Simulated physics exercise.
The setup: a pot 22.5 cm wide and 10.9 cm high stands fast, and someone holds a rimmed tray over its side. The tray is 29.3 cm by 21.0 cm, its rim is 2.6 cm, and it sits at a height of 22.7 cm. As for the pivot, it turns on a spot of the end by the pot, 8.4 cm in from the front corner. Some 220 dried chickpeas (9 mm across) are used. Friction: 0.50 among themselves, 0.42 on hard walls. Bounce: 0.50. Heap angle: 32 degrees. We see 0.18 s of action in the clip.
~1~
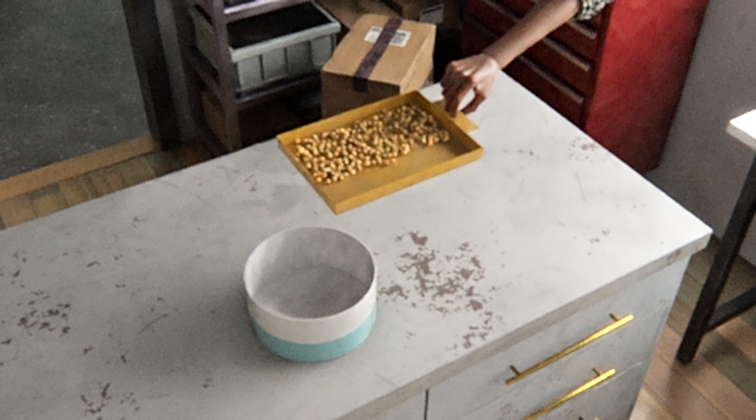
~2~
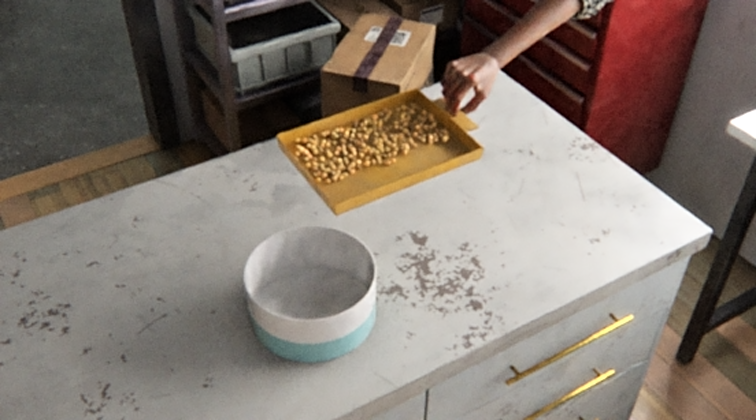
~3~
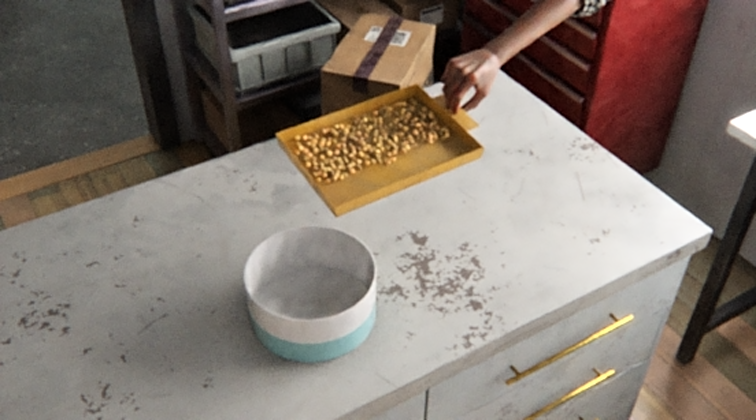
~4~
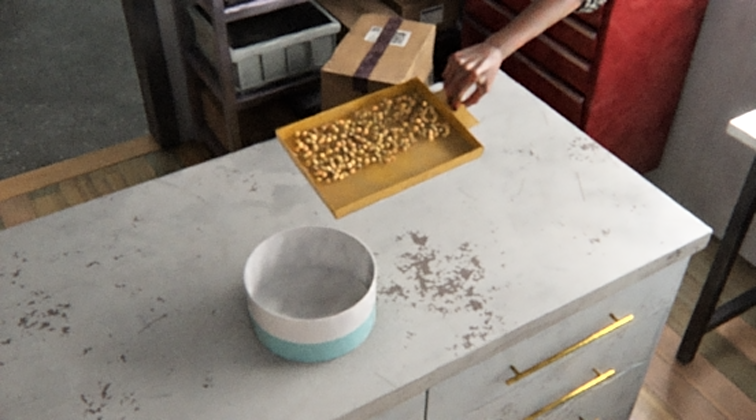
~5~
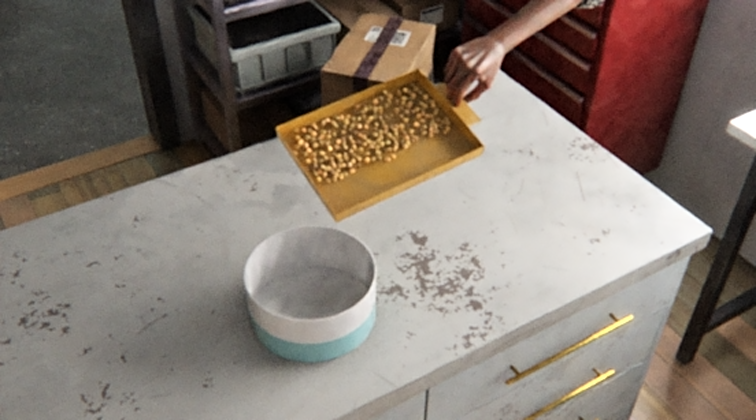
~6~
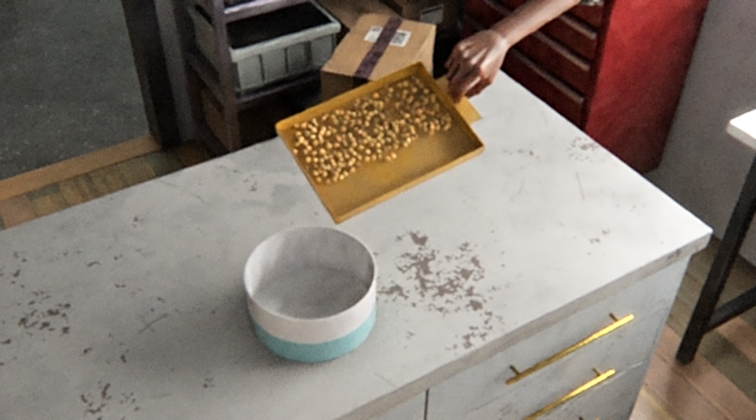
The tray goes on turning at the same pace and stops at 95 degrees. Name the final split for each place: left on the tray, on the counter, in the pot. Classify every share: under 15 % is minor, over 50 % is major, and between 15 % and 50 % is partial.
Tray: Minor, counter: Partial, pot: Major.
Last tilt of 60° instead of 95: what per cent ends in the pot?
Roughly 5 %.
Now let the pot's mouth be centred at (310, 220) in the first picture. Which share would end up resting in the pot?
It would come to around 30 percent.
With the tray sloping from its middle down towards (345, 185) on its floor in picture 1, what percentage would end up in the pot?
Something like 95 per cent of the pieces.
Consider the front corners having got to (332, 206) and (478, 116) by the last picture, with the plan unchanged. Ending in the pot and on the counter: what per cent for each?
Pot: 55, counter: 40.
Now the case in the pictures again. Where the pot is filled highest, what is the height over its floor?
About 1.5 centimetres.
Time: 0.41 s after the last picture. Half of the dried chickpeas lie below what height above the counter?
The halfway line is at about 20 cm.
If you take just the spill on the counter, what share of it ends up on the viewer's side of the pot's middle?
Near 90 in a hundred.
Then, 0.25 s after the last picture, tilt 58 degrees; the tray holds 100 %, the pot 0 %.
Then, 0.41 s after the last picture, tilt 83 degrees; the tray holds 90 %, the pot 0 %.
Then, 0.70 s after the last picture, tilt 95 degrees; the tray holds 35 %, the pot 35 %.
In the end, tray 5 %, counter 35 %, pot 60 %.
